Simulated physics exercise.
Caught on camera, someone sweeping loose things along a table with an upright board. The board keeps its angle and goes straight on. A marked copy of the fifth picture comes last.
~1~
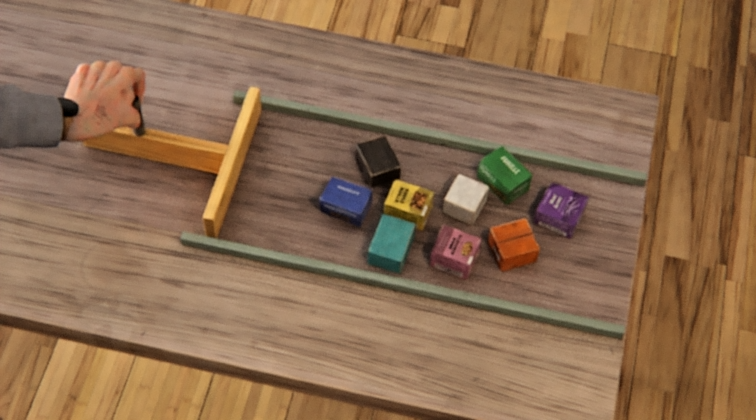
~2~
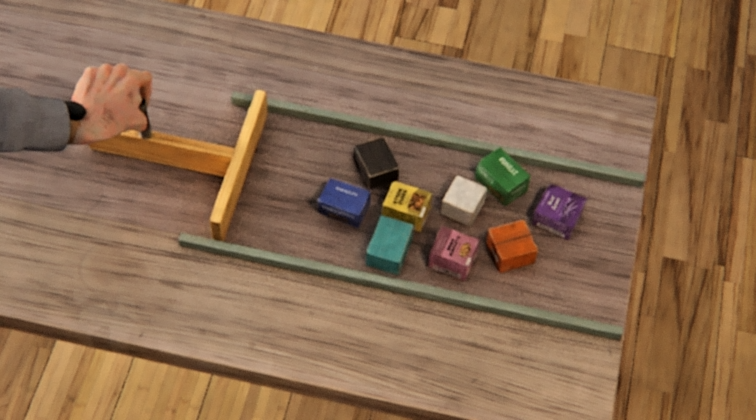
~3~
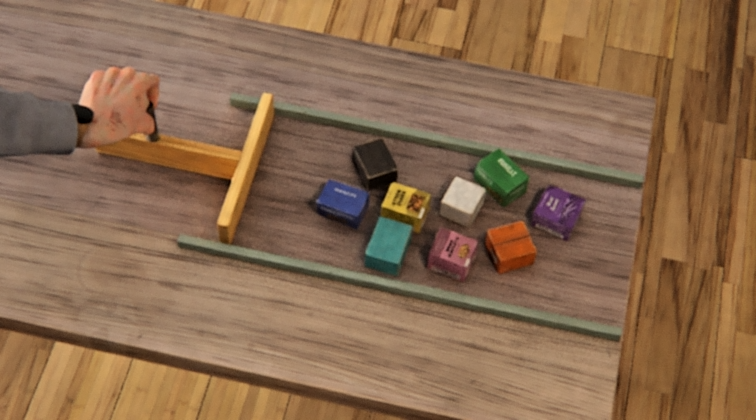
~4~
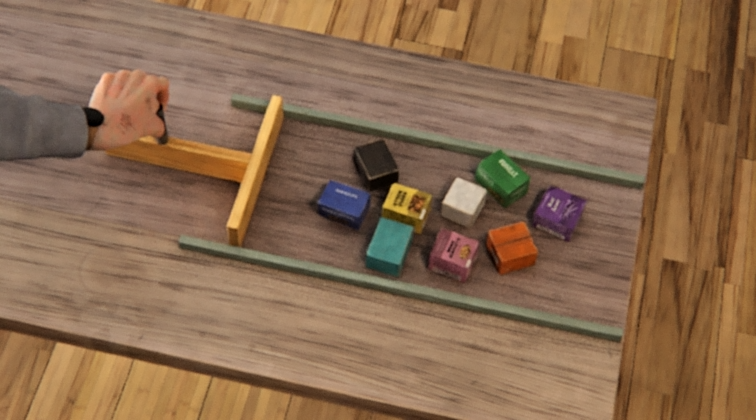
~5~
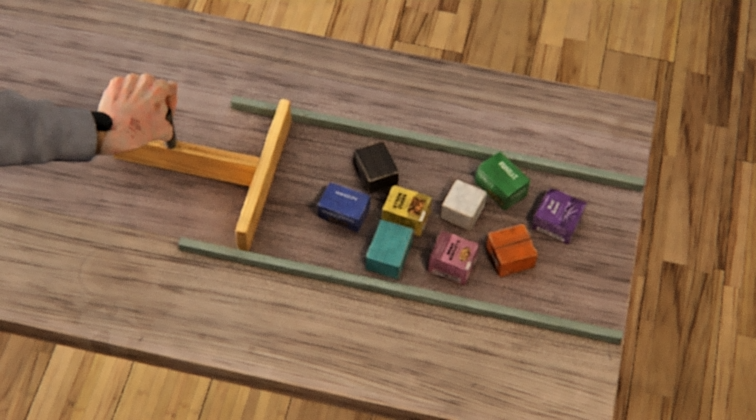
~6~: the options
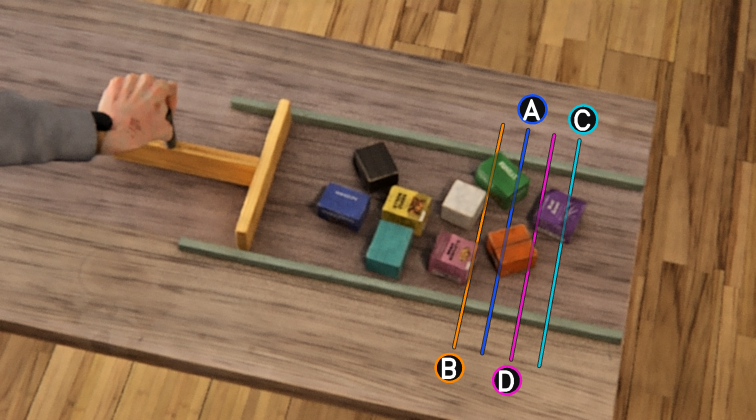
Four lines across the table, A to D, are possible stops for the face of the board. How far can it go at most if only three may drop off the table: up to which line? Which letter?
The farthest such stop is C.
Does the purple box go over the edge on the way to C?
By then, yes.
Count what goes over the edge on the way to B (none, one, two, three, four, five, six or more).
By then, none.
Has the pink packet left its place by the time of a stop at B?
By then, yes.
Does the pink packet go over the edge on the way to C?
No.
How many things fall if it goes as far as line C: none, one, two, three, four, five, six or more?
Two.
On the marked copy, A at (506, 236); B at (480, 230); C at (561, 247); D at (534, 241).
With C. Early on, board (369, 185); turquoise block (402, 255); white block (479, 207).
Further on, board (475, 207); orange box (580, 271); purple box (578, 218).
At the end, board (561, 225); orange box over the edge; purple box over the edge; two fallen.
As for the rest, A is within the limit but short; B is within the limit but short; D is within the limit but short.
